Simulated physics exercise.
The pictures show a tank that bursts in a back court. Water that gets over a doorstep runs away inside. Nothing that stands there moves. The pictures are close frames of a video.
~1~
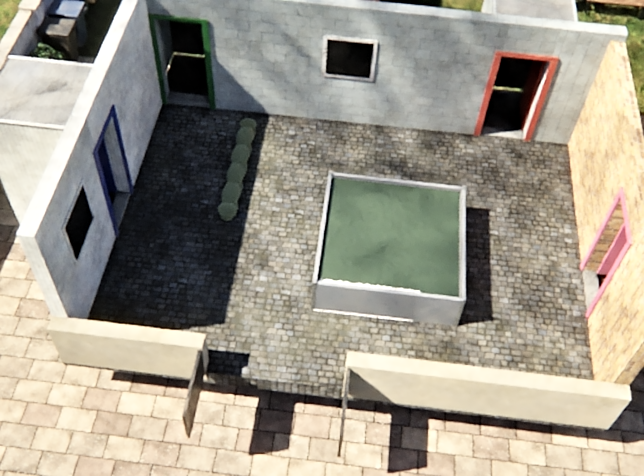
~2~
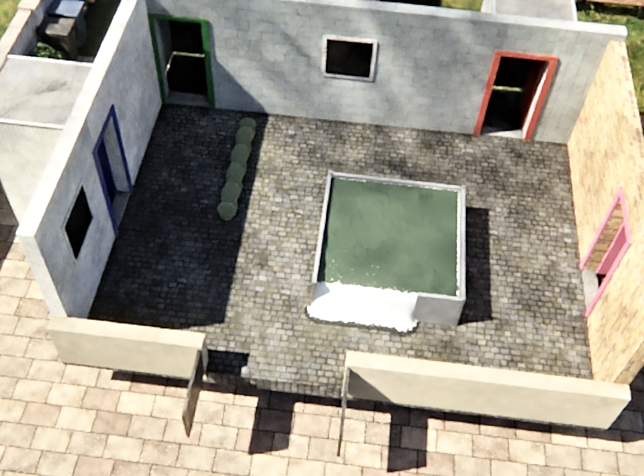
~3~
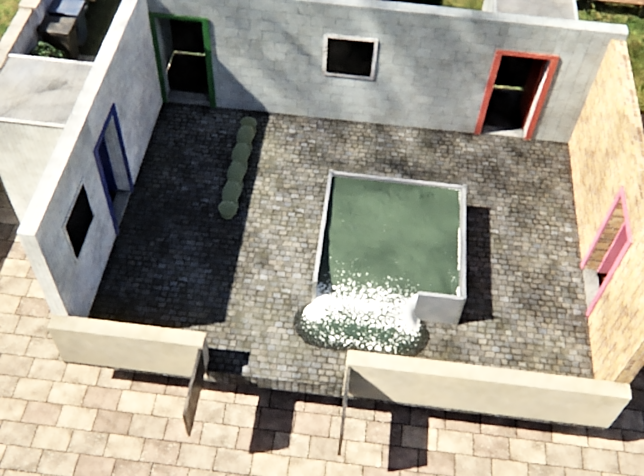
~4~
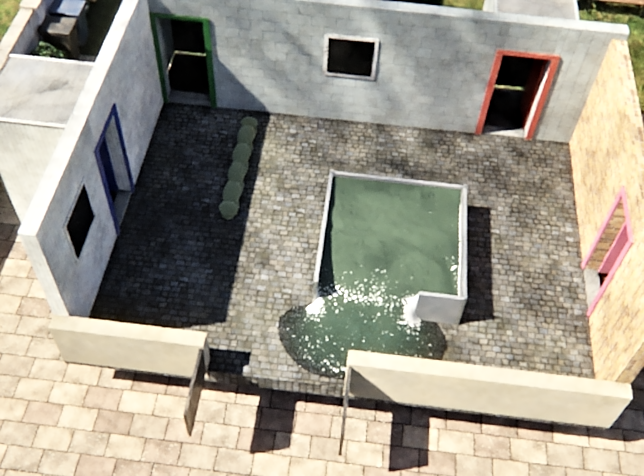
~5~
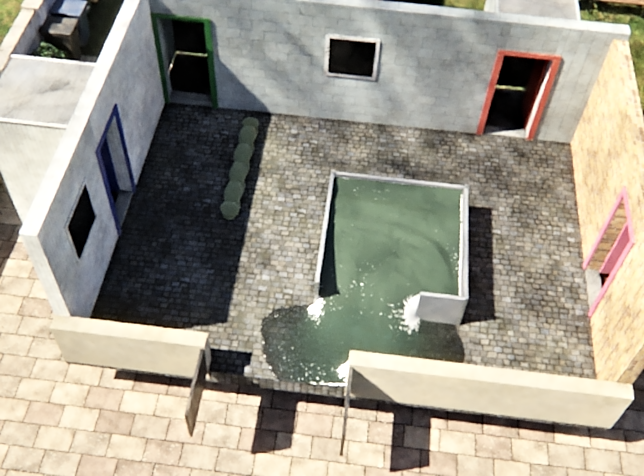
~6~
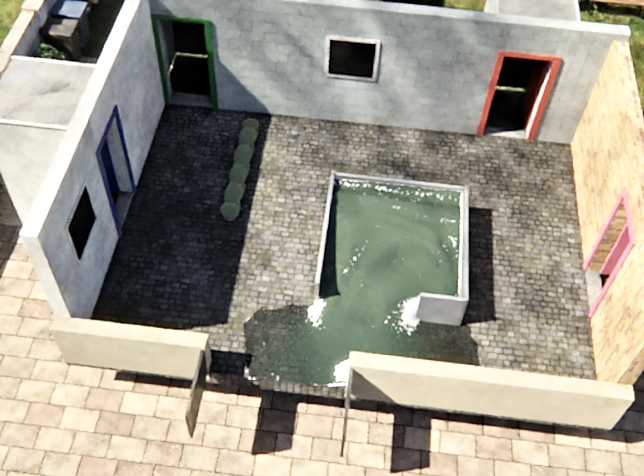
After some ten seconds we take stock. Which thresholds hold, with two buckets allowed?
One by one: The green door stays under that; the red door takes more than that; the blue door stays under that; the pink door takes more than that.
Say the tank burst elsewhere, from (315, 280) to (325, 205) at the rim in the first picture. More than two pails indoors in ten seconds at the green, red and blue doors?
In short: Green door is over, red door keeps below it, blue door passes that mark.
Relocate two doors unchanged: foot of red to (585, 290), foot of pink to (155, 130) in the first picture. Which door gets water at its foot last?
The green-painted one.
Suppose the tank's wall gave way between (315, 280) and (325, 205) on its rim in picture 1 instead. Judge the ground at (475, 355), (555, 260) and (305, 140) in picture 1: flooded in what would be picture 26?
One after the other: Not flooded, no water, covered.
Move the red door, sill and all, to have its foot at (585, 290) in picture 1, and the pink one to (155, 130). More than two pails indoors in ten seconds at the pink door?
One by one: Pink takes less.
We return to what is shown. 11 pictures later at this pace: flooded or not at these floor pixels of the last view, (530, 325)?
There: Under water.
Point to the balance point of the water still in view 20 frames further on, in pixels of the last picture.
Around (412, 298).
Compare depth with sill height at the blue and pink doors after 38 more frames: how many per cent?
Near 30 and 160 in a hundred.
A moment on, water covers 15 % of the floor; the green door not reached, the red door not reached, the blue door not reached, the pink door not reached.
Next, water covers 20 % of the floor; the green door not reached, the red door not reached, the blue door not reached, the pink door not reached.
Then, water covers 30 % of the floor; the green door not reached, the red door not reached, the blue door not reached, the pink door under two buckets in.
Later, water covers 55 % of the floor; the green door not reached, the red door under two buckets in, the blue door wet at the sill, nothing in, the pink door over two buckets in.
In the end, water covers 80 % of the floor; the green door not reached, the red door over two buckets in, the blue door wet at the sill, nothing in, the pink door over two buckets in.
